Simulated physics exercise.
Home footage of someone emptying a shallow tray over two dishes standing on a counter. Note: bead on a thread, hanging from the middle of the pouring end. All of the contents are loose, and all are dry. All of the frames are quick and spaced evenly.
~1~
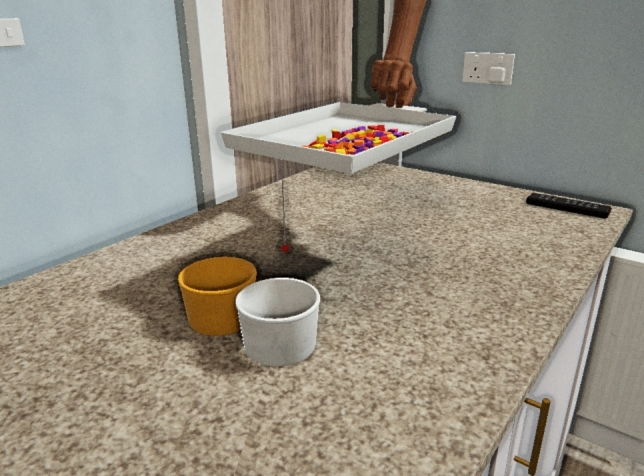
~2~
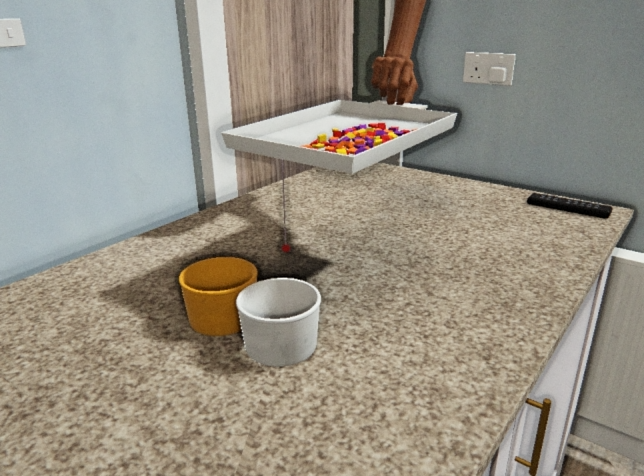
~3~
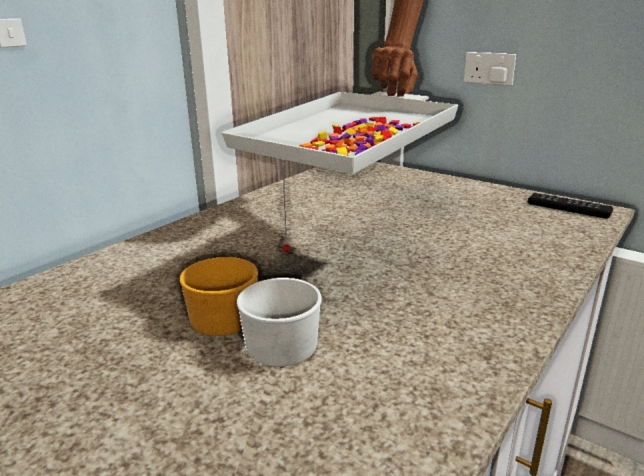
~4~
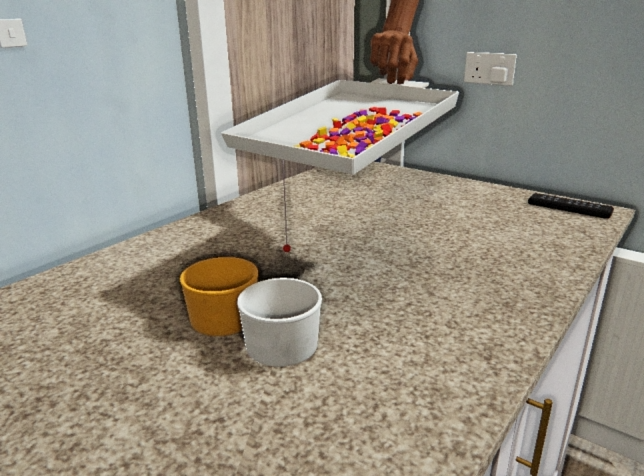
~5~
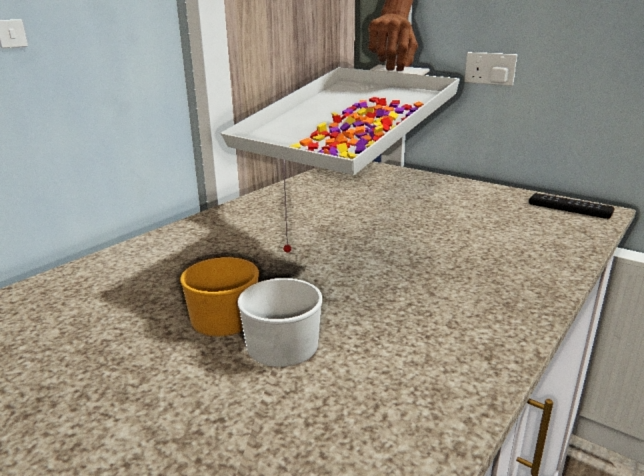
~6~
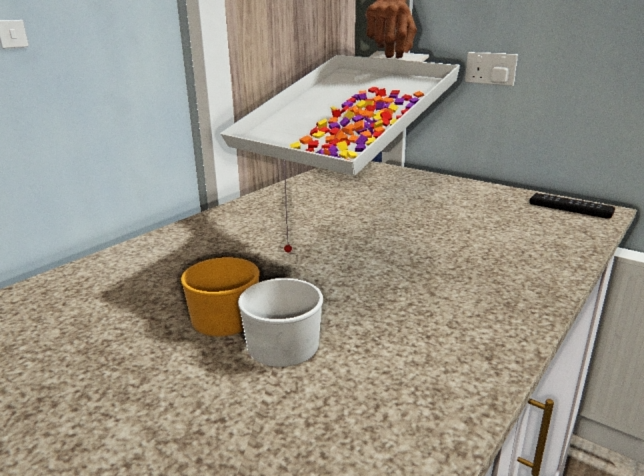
The video shows a hand gradually raising the far end of a shallow white tray of small colourful pieces, which spread across it, while an orange dish and a white dish stand still on the speckled counter below.
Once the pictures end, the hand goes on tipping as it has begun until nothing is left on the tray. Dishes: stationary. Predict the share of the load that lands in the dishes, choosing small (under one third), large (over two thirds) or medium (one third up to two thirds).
Medium.
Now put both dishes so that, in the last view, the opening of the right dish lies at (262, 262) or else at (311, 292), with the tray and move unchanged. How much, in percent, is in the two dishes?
First position: Some 20 %; second position: Some 90 %.
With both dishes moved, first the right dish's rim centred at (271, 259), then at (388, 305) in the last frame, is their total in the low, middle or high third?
First place: Under a third. Second place: In the middle band.
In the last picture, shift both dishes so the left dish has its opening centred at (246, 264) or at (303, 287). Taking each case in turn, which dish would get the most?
First placement: The rightmost one; second placement: The leftmost one.
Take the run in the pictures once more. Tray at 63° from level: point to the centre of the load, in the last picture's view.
Near (321, 146).
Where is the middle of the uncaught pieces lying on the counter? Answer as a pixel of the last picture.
It's centred at about (332, 321).
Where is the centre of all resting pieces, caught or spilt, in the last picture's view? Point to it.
At about (293, 332), give or take.
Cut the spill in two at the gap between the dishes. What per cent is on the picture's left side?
0 %, near enough.
Soon after the last picture, tray tipped steeply; nearly all on the tray; a stray few in the air.
A little later, tray tipped past a quarter turn; most on the tray; a small part in the right dish; a small part outside both; a stray few in the air.
Later still, tray tipped past a quarter turn; about a third in the right dish; a small part in the left dish; about half outside both.
At rest, tray tipped past a quarter turn; about a third in the right dish; a small part in the left dish; about half outside both.
